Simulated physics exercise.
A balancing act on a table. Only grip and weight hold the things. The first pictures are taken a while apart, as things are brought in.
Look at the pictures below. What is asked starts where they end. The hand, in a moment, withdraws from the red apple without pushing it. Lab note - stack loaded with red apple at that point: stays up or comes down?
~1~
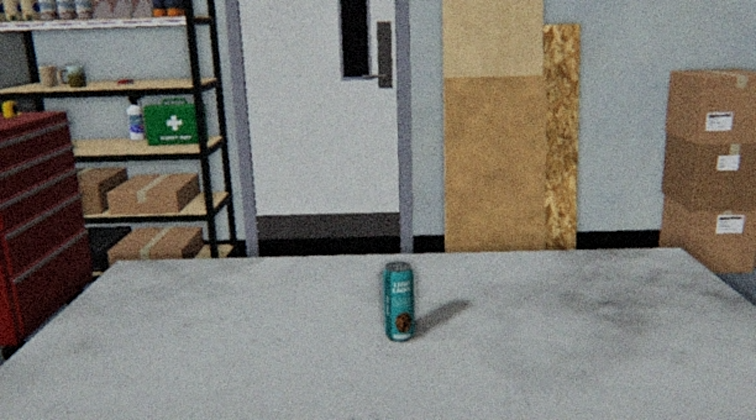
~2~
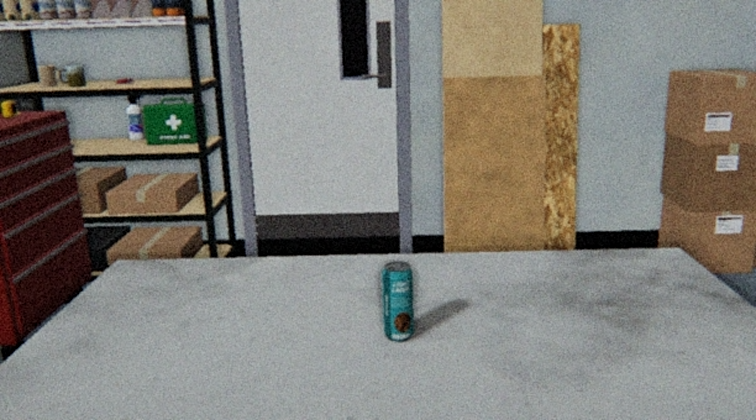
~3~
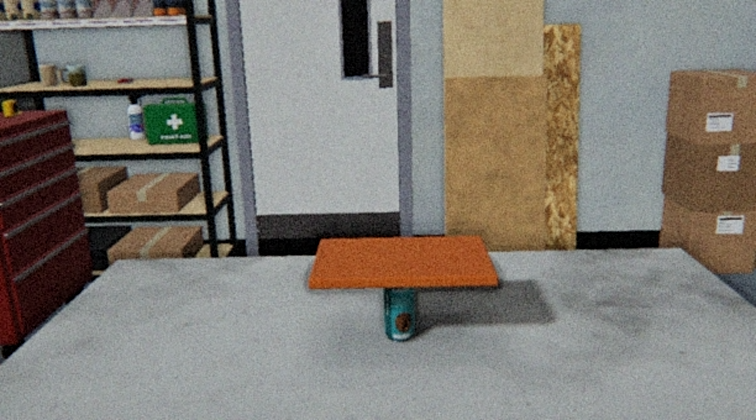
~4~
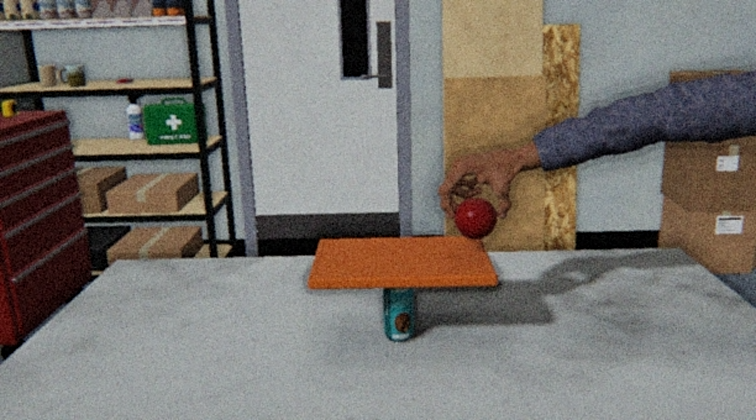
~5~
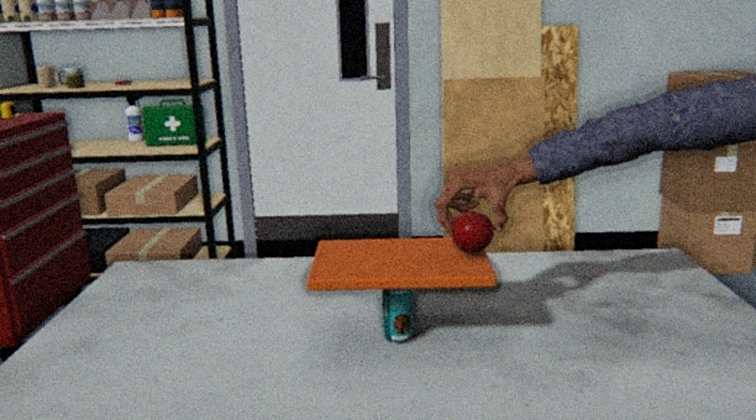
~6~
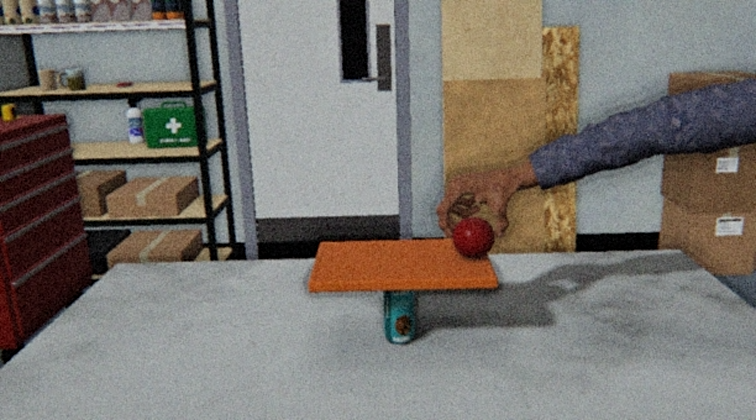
The stack is unstable.
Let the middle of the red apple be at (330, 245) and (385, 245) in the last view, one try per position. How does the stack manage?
First case: It collapses; second case: It remains standing.
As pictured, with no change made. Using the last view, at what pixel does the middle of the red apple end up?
The object ends up somewhere around (497, 321).
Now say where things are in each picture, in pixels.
In the first frame, the last thing is not in view yet.
In the second frame, the last thing is not in view yet.
In the third frame, the last thing is not in view yet; orange lid (402, 261).
The fourth frame shows on its way; red apple (476, 219); orange lid (401, 261).
The fifth frame shows on its way; red apple (472, 232); orange lid (400, 262).
The sixth frame shows set down, still held; red apple (474, 237); orange lid (402, 263).
Then, 0.30 s on from there, red apple now fallen; orange lid turned 56° from how it was put.
Then, 0.60 s on from there, orange lid turned 62° from how it was put.
Then, 0.90 s on from there, orange lid now fallen; turquoise can turned 55° from how it was put.
Then, 1.00 s on from there, turquoise can now fallen.
In the end, fallen, orange lid, turquoise can and red apple. At the end, from the last picture's camera, red apple near (497, 321). The stack gives way.
